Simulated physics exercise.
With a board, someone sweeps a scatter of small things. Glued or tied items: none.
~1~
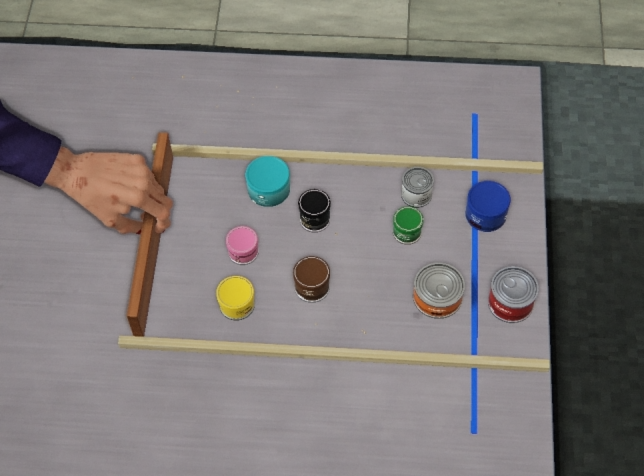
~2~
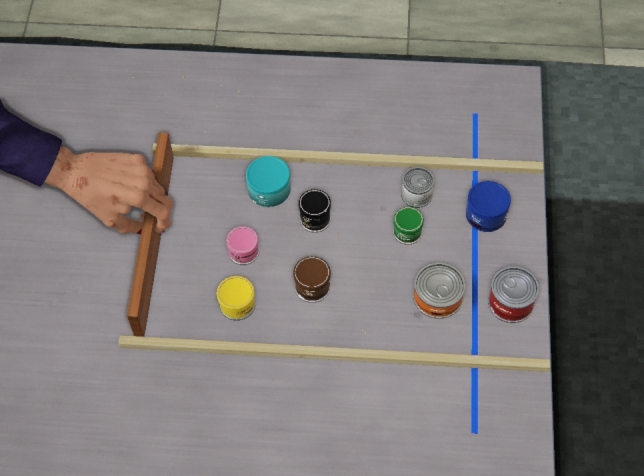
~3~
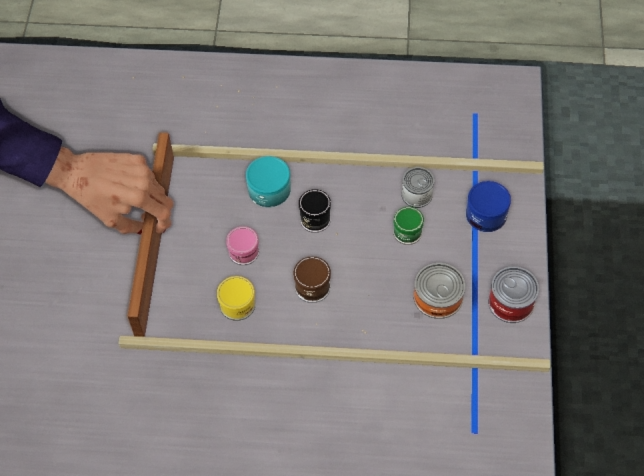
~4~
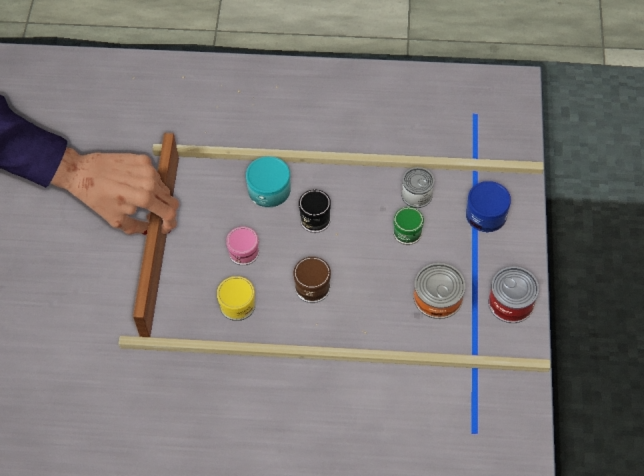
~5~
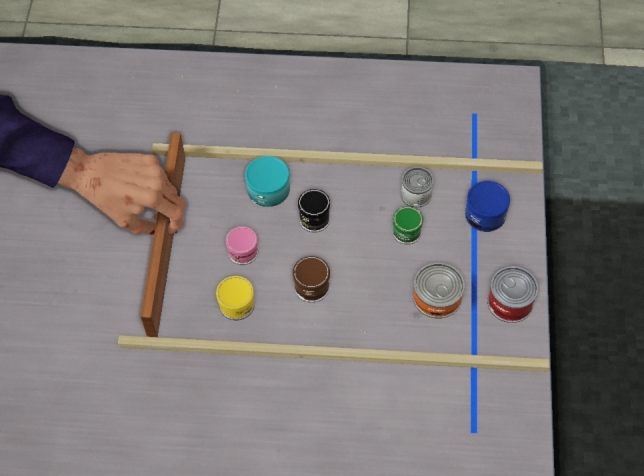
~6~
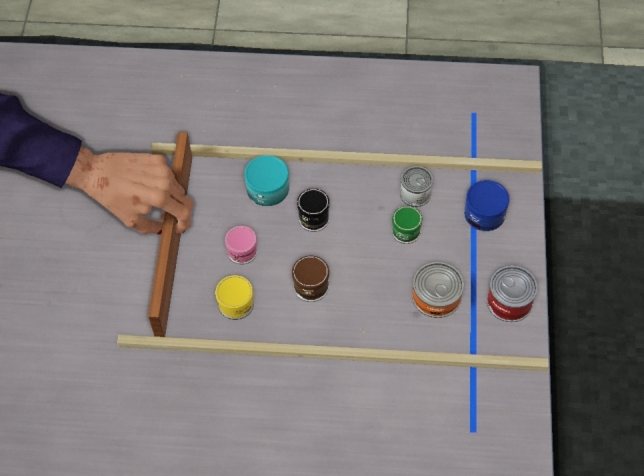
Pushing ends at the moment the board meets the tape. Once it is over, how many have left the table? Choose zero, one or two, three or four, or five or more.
One or two of them have left the table.
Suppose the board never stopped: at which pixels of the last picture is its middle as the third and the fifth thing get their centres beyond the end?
It sits around (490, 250) and after that around (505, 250).
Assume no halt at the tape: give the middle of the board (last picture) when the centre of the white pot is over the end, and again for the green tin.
The middle is at (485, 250) when it's the white pot, and at (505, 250) when it's the green tin.
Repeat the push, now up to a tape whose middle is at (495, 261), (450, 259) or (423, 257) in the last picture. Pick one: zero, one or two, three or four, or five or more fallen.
For each place: Three to four; 1 or 2; zero.
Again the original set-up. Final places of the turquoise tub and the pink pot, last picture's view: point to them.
Okay, so first (496, 181), and next (490, 256).
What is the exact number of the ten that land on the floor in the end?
Count of fallen: 1.
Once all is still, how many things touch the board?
Total: 5.
Early on, none off yet; red tin at rest near (512, 294); blue tub at rest near (486, 206); orange tin at rest near (438, 290).
Finally, the number that fall off is one or two; lost, red tin.
